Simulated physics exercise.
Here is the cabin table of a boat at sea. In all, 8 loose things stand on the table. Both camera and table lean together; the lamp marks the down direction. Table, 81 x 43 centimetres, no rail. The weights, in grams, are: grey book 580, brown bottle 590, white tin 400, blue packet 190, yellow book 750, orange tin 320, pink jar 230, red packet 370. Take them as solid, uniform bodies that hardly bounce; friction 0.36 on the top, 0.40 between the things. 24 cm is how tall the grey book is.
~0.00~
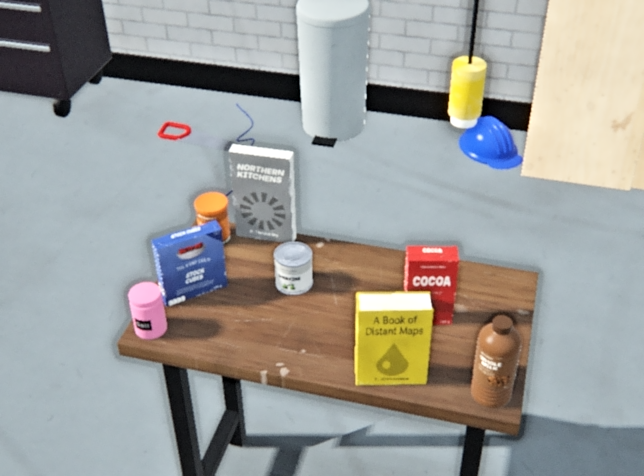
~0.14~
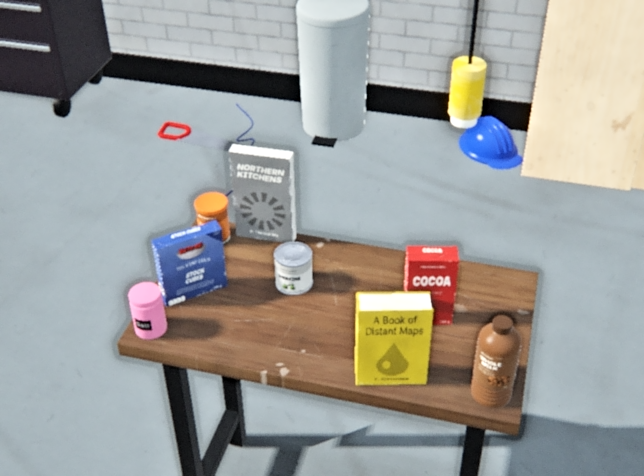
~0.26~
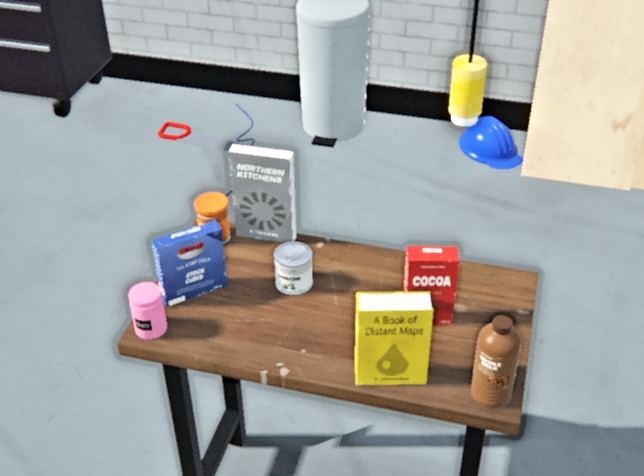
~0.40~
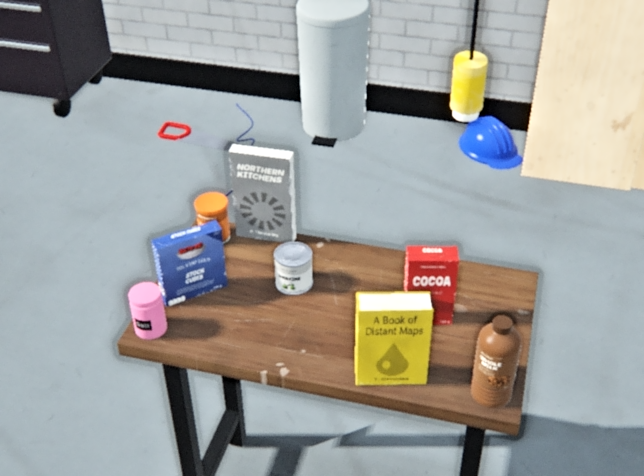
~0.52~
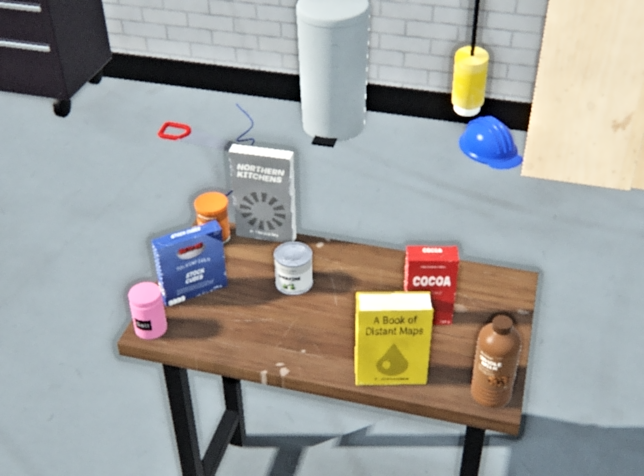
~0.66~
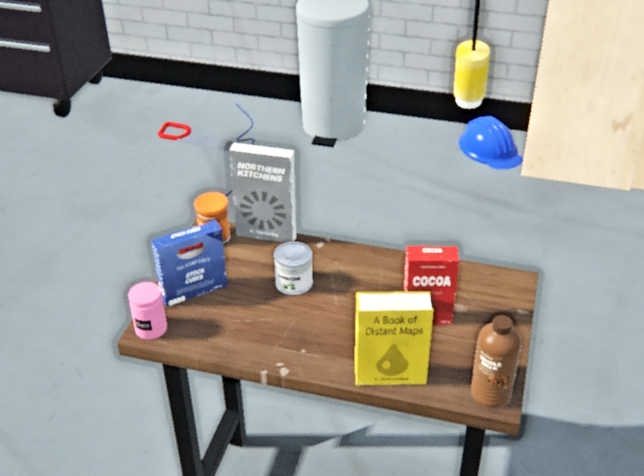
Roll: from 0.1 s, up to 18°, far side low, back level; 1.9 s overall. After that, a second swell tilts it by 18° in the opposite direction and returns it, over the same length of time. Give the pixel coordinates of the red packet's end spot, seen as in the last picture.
Its end spot is about (432, 258).
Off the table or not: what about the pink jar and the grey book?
At the end the pink jar stays inside the limits and the grey book winds up past the limits.
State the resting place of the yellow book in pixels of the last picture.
It finishes around (375, 299).
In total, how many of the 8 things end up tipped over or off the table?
That comes to 4.
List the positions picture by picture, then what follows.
The first frame shows boat level; red packet (430, 286); grey book (264, 196).
The second frame shows boat level; white tin (294, 268); blue packet (191, 264).
The third frame shows floor tilted 1°, far side down; yellow book (392, 340); orange tin (213, 220).
The fourth frame shows floor tilted 4°, far side down; pink jar (148, 311); grey book (264, 196).
The fifth frame shows floor tilted 7°, far side down; brown bottle (497, 359); white tin (294, 268).
The sixth frame shows floor tilted 11°, far side down; red packet (430, 286); blue packet (191, 264).
After 1.06 s, floor tilted 18°, far side down; grey book now off the table; red packet 4° off its base near (430, 284); yellow book 8° off its base.
After 1.26 s, floor tilted 16°, far side down; red packet 32° off its base near (428, 270); yellow book 55° off its base; blue packet 5° off its base.
After 1.36 s, floor tilted 14°, far side down; red packet on its side near (425, 270); yellow book on its side; blue packet 13° off its base.
After 1.56 s, floor tilted 8°, far side down; red packet on its side near (432, 259); yellow book on its side; blue packet 68° off its base.
In the end (4.4 s), off the table, grey book; toppled on the table, blue packet, yellow book and red packet; the other 4 under 5 cm from the start. In the last view, red packet near (432, 258).
